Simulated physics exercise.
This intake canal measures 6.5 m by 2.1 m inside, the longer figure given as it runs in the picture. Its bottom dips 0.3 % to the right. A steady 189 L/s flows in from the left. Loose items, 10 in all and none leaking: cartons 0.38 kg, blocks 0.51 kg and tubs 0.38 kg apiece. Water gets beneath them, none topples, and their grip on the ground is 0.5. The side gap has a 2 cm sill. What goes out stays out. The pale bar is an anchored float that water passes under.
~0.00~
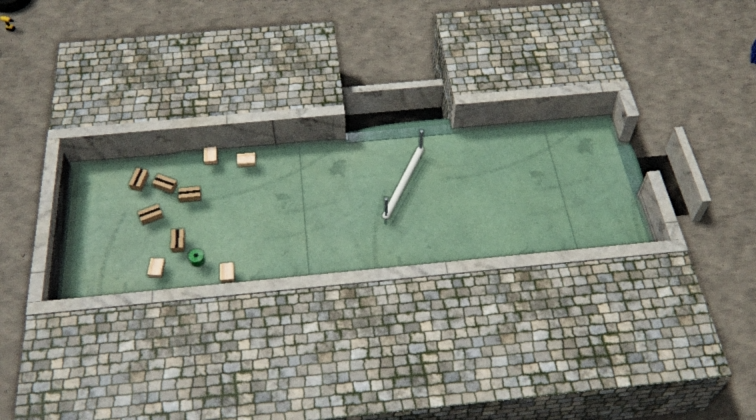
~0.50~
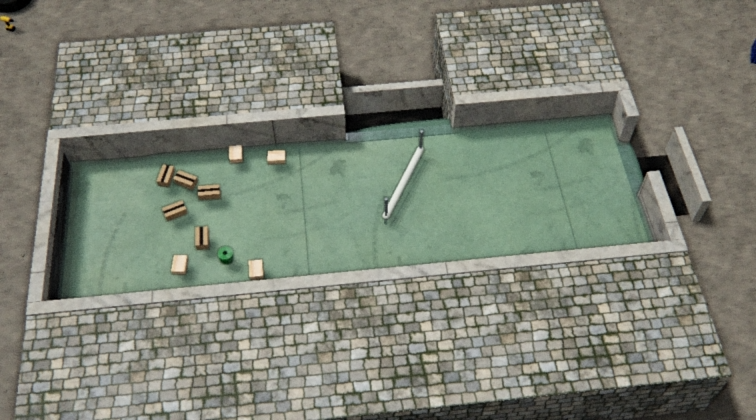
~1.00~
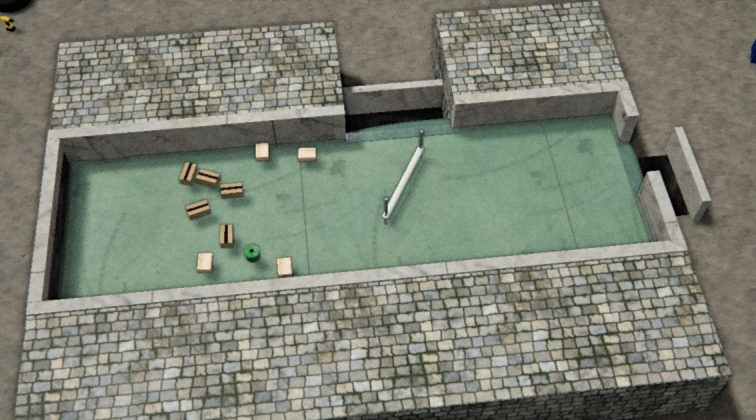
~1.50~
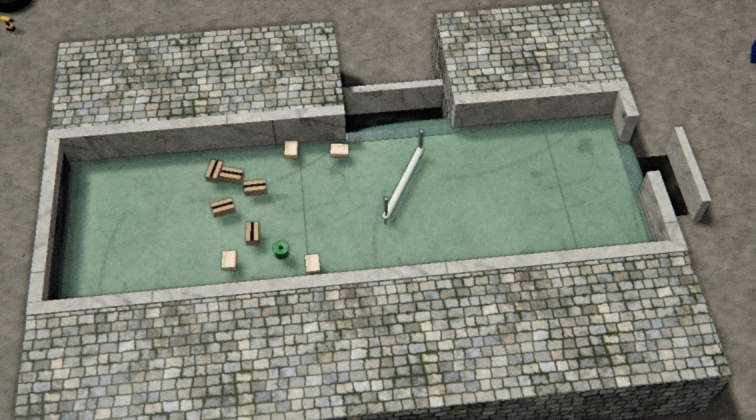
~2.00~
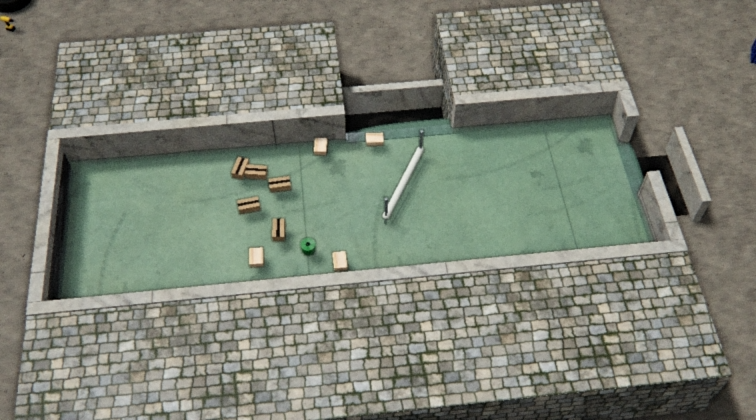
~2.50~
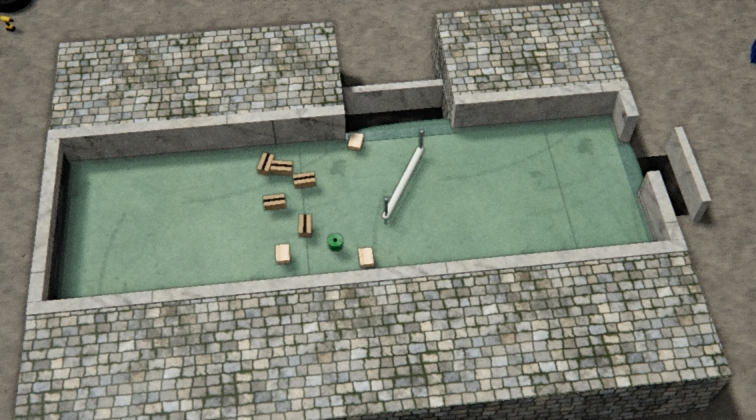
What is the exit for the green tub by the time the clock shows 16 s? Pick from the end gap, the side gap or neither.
For the green tub, end gap.
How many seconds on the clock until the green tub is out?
At about 11.0 s.
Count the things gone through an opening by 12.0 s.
10 of them.
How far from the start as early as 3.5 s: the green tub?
Roughly 200 cm by then.
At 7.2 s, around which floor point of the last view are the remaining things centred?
Near (486, 212).
After 3.5 s the green tub is near (386, 232), 2.1 m from its start, afloat; 2 of 10 are out; 8 afloat.
After 7.2 s the green tub is near (521, 192), 3.7 m from its start, afloat; 6 of 10 are out; 4 afloat.
After 12.0 s the green tub has gone out by the end gap; 10 of 10 are out; 0 afloat.
After 16.0 s the green tub has gone out by the end gap; 10 of 10 are out; 0 afloat.
